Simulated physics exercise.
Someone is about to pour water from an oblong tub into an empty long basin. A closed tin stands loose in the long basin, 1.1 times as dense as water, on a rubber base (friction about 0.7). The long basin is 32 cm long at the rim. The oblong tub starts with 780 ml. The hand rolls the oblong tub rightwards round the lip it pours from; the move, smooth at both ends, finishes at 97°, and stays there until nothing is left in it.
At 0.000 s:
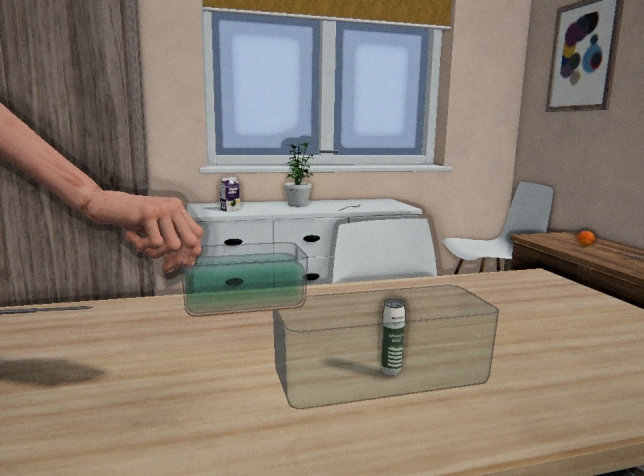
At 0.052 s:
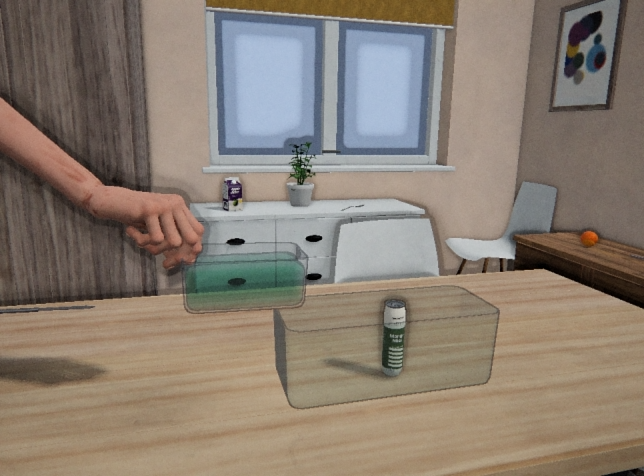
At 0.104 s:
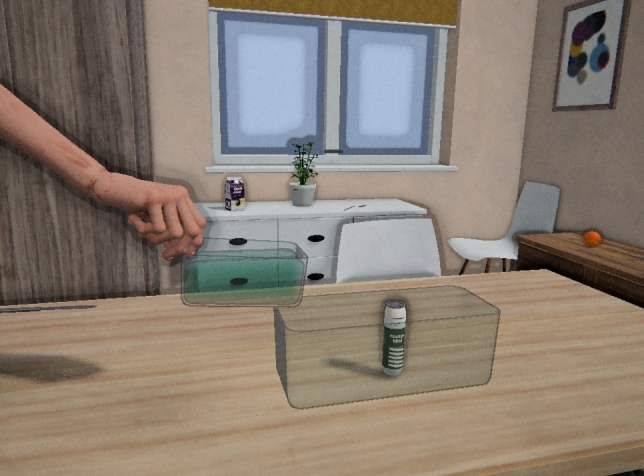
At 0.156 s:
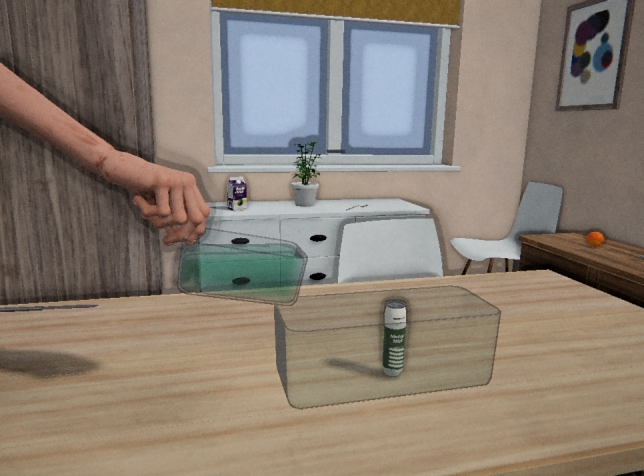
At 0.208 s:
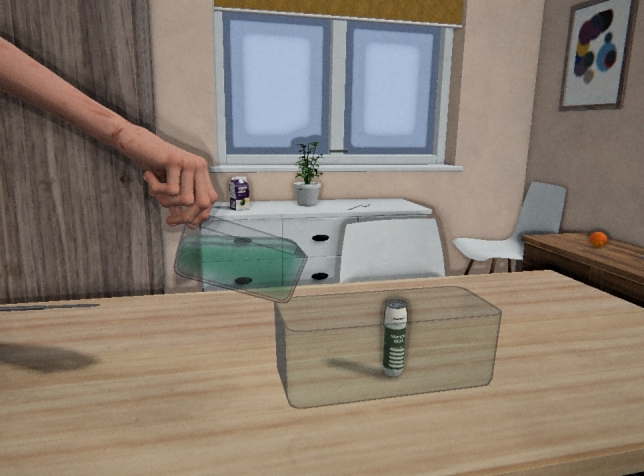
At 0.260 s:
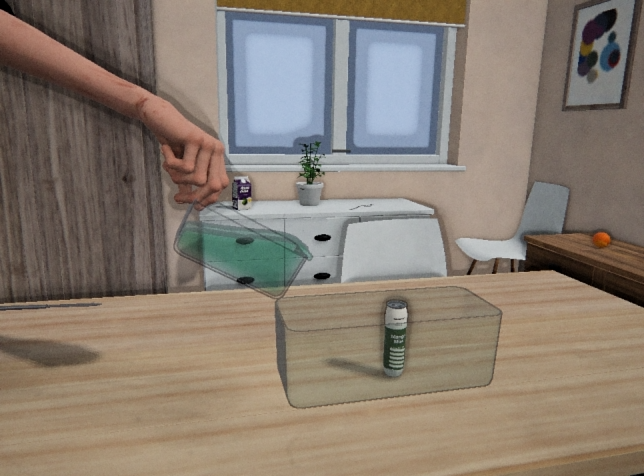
A hand tilting a clear tub of green-tinted water rightwards above a wooden table, beside a long basin holding an upright tin.
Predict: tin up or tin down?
The tin falls.
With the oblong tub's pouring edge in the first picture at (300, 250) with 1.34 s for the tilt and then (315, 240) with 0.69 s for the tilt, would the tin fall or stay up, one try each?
First it remains upright; then it falls.
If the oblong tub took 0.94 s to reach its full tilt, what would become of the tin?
The tin keeps standing.
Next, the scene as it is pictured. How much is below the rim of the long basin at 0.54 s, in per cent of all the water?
About 18 per cent.
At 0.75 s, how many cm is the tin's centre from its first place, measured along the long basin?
Some 2 cm.
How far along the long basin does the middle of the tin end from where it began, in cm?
Some 7.5 cm.
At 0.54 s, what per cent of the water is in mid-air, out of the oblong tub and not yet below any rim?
Near 52 in a hundred.
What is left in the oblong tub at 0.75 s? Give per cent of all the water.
Some 4 per cent.
Then, 0.54 s in, the tilt is 85° and 30 per cent is still to pour; the tin stands where it began.
Then, 0.75 s in, the tilt is 97° and 4 per cent is still to pour; the tin leans 14°.
Then, 0.96 s in, the tilt is 97° and 1 per cent is still to pour; the tin lies on its side.
Then, 1.20 s in, the tilt is 97° and 0 per cent is still to pour; the tin lies on its side.
Finally, the tin lies on its side.
